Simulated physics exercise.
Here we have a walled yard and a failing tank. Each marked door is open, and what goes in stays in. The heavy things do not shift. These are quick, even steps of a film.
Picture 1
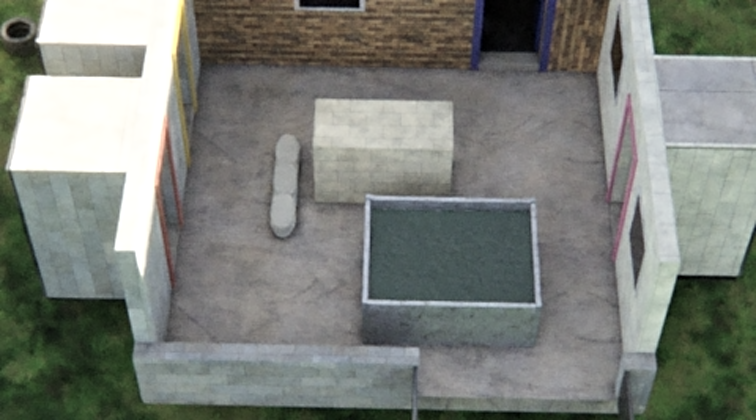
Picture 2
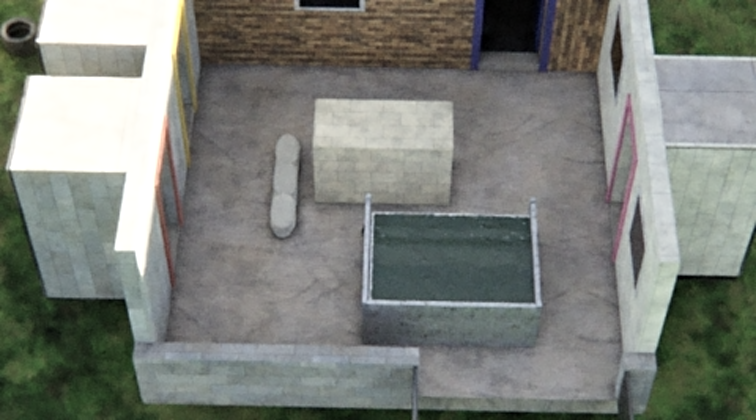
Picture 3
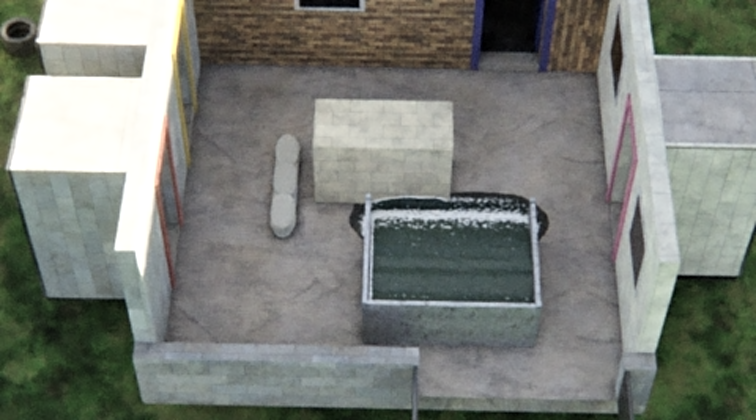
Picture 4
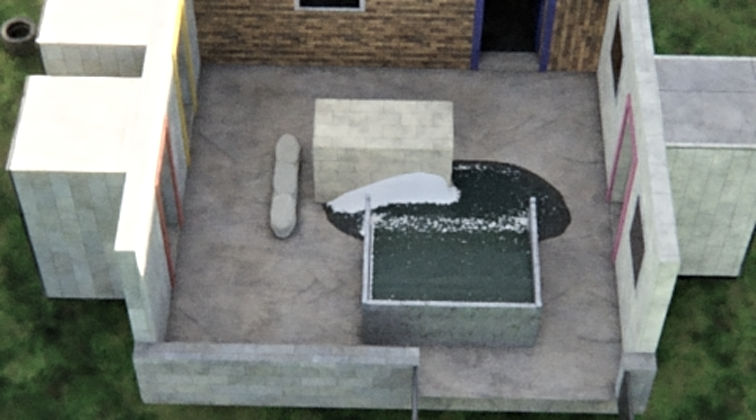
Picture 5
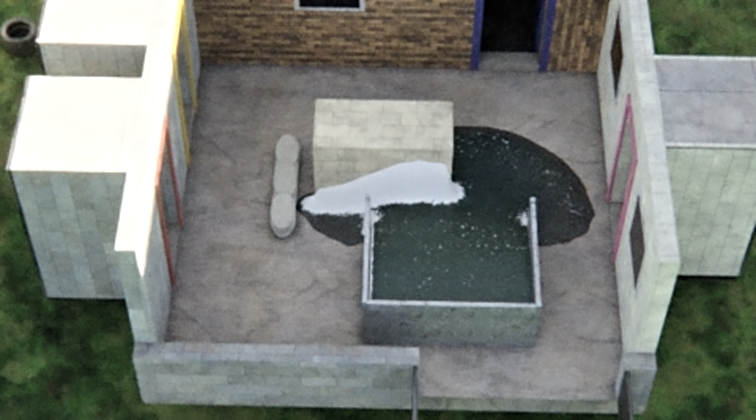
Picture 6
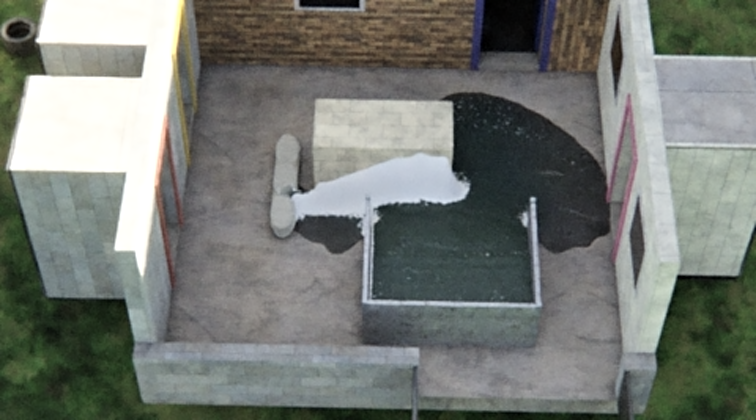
We see a walled yard with a pale block and a tank of dark water; the tank's far side opens, and water pours out, foaming white against the block and spreading across the floor on both sides, farthest to the right.
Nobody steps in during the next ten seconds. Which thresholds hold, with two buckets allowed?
In the end: The yellow door admits no more than that; the red door admits no more than that; the pink door lets in a lot; the blue door lets in a lot.
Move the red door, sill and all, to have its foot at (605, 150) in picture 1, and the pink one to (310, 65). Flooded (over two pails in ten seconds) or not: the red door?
Then: Red door lets more in.
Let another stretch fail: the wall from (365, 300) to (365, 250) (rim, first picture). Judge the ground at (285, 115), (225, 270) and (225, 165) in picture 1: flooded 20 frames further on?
One after the other: Covered, flooded, wet.
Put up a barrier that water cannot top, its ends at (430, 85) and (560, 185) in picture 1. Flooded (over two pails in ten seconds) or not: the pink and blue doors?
The pink door passes that mark, the blue door is under.
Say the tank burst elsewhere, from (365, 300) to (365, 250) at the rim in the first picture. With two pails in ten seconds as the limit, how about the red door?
Then: The red door passes that mark.
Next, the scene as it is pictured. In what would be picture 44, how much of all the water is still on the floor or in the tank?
Near 88 in a hundred.
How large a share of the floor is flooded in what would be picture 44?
About 95 per cent.
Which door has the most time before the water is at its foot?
That is the yellow one.
A moment on, water covers 45 % of the floor; the yellow door not reached, the red door not reached, the pink door wet at the sill, nothing in, the blue door over two buckets in.
Next, water covers 60 % of the floor; the yellow door not reached, the red door wet at the sill, nothing in, the pink door under two buckets in, the blue door far over two buckets in.
Then, water covers 75 % of the floor; the yellow door wet at the sill, nothing in, the red door wet at the sill, nothing in, the pink door over two buckets in, the blue door far over two buckets in.
Later, water covers 95 % of the floor; the yellow door wet at the sill, nothing in, the red door wet at the sill, nothing in, the pink door over two buckets in, the blue door far over two buckets in.
In the end, water covers 95 % of the floor; the yellow door wet at the sill, nothing in, the red door under two buckets in, the pink door over two buckets in, the blue door far over two buckets in.
